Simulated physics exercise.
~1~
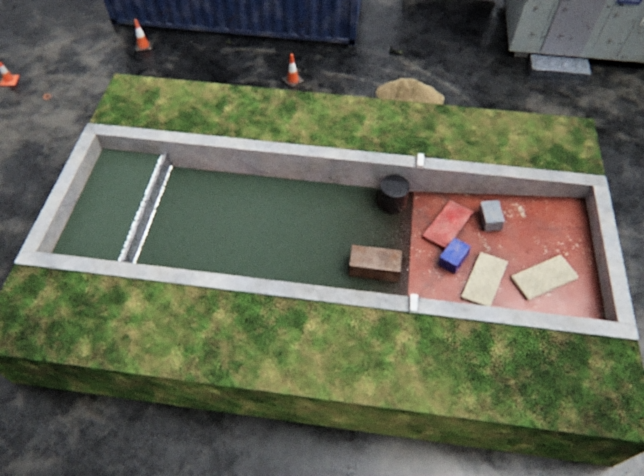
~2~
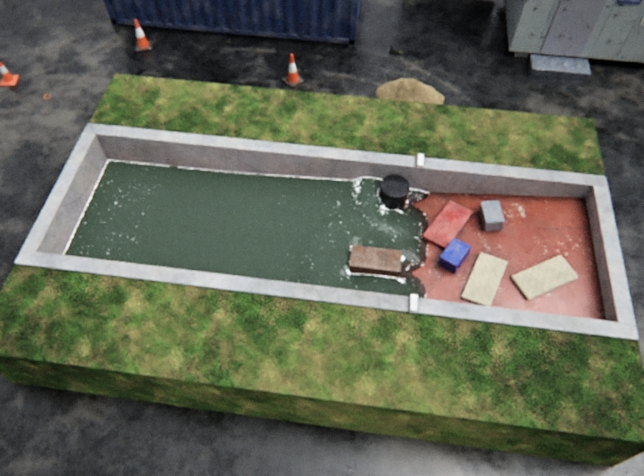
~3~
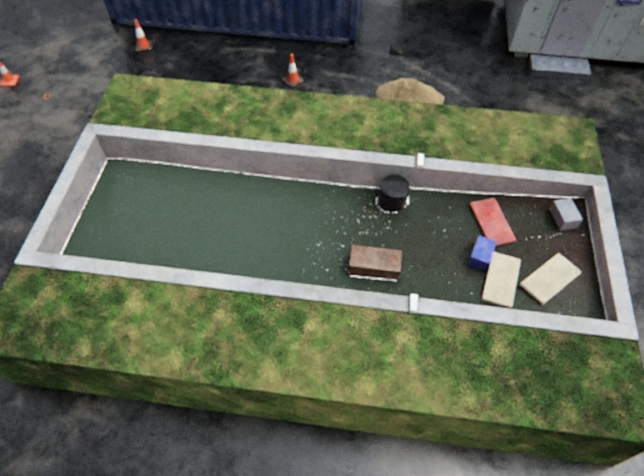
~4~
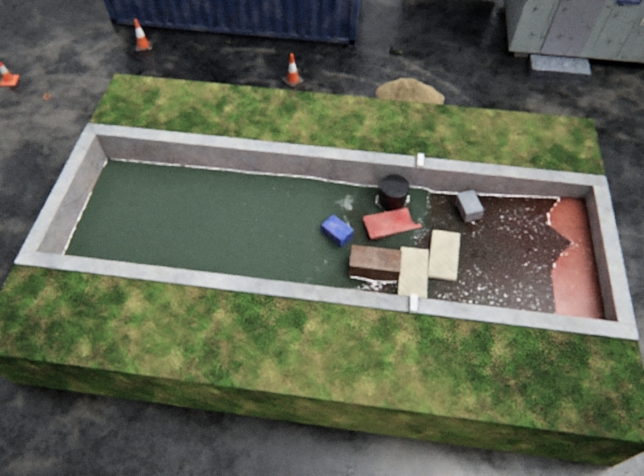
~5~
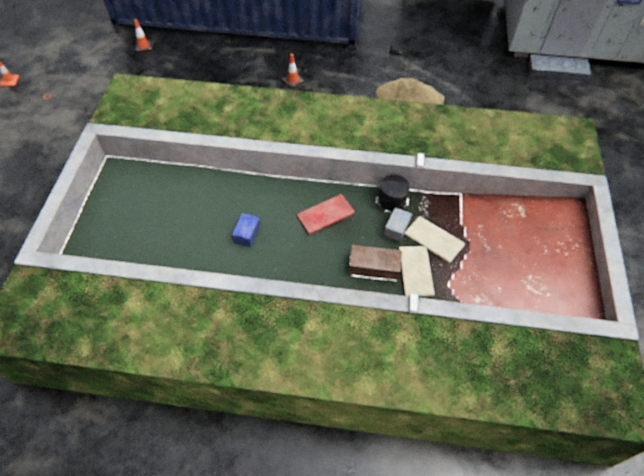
Dark green water fills the left part of a long concrete-walled basin set in grass, seen from above, with a white-edged barrier near its left end. A black drum and a brown block stand mid-basin, while a blue crate, a grey crate, a red float and two cream slabs lie on the reddish ramp at right. The barrier disappears and water surges right past the drum. It floods the ramp, lifting the loose things and pushing them right. Then it drains back, carrying them left, and finally the blue crate and red float drift in open water, the others near the drum and block.
